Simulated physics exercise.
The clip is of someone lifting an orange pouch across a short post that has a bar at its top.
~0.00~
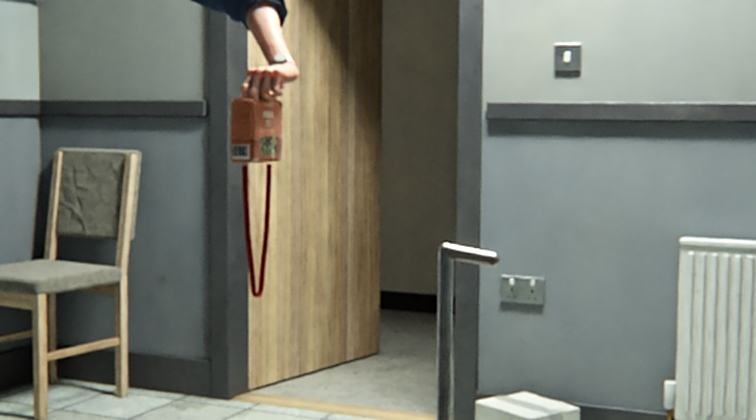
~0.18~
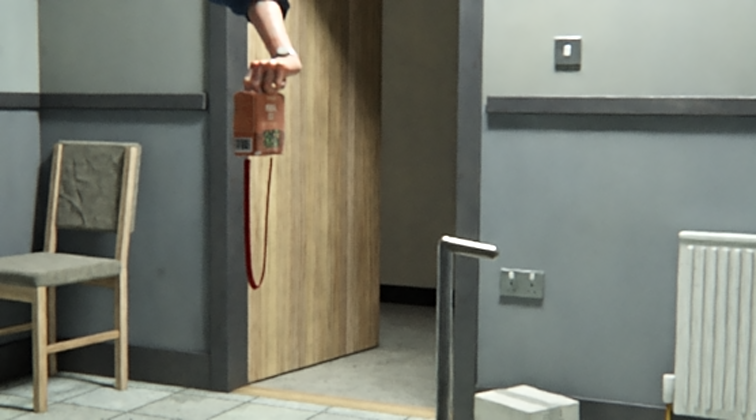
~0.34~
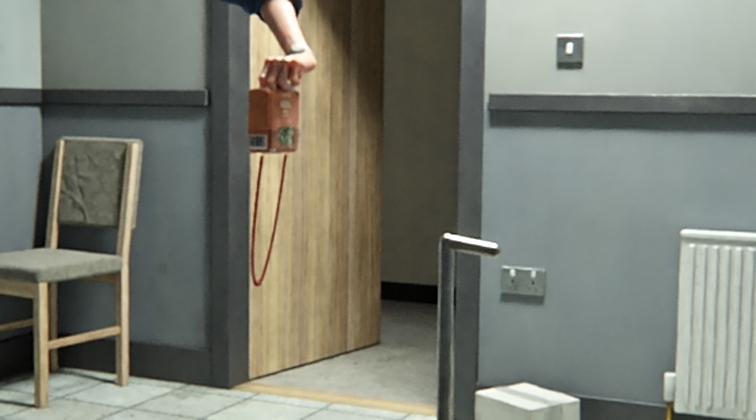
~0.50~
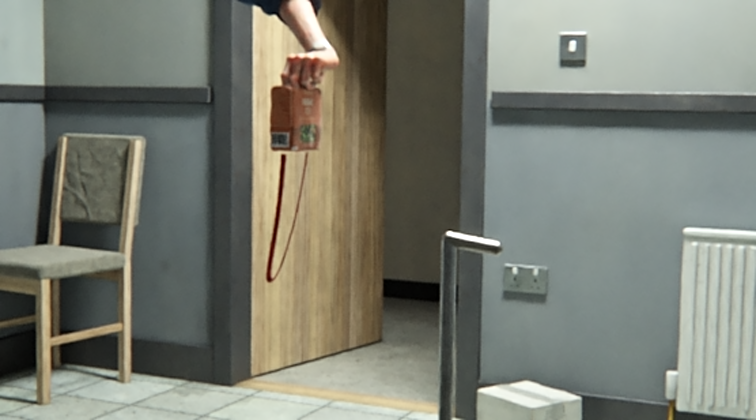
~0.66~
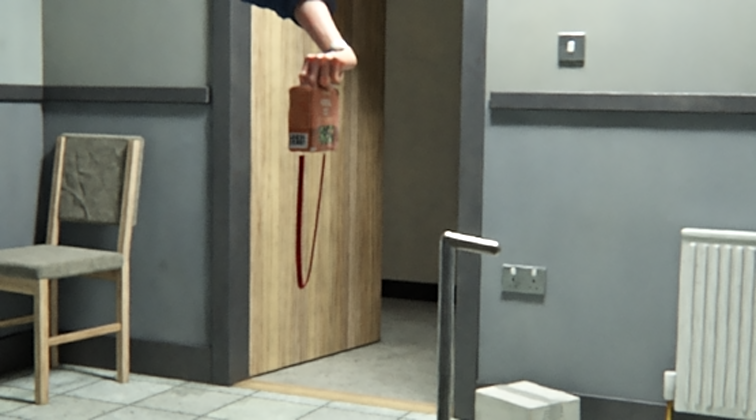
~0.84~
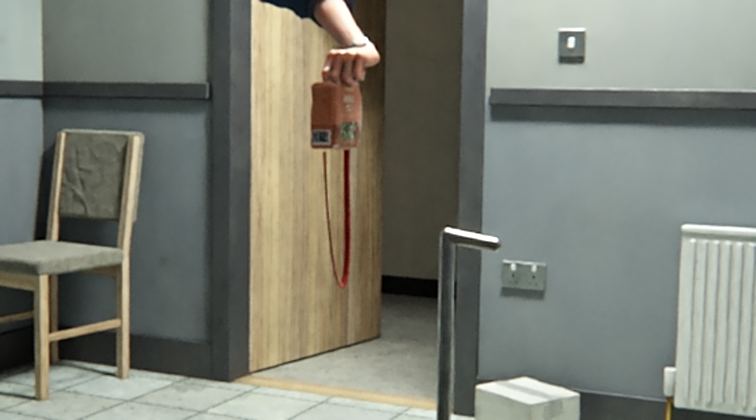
An orange pouch with a dark red loop hanging beneath it, gripped from above by a hand, starts in front of a wooden door. The hand carries it a short way right toward a short metal post with a bar on top, the loop swaying as it goes, still left of the post.
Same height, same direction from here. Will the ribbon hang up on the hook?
Outcome: The orange pouch goes by freely.
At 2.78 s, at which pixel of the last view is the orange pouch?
By then it is at (606, 123).
After 2.06 s, pouch past the post near (499, 120).
After 2.78 s, pouch past the post near (606, 122).
At rest, pouch past the post near (616, 123). The orange pouch comes away clean.
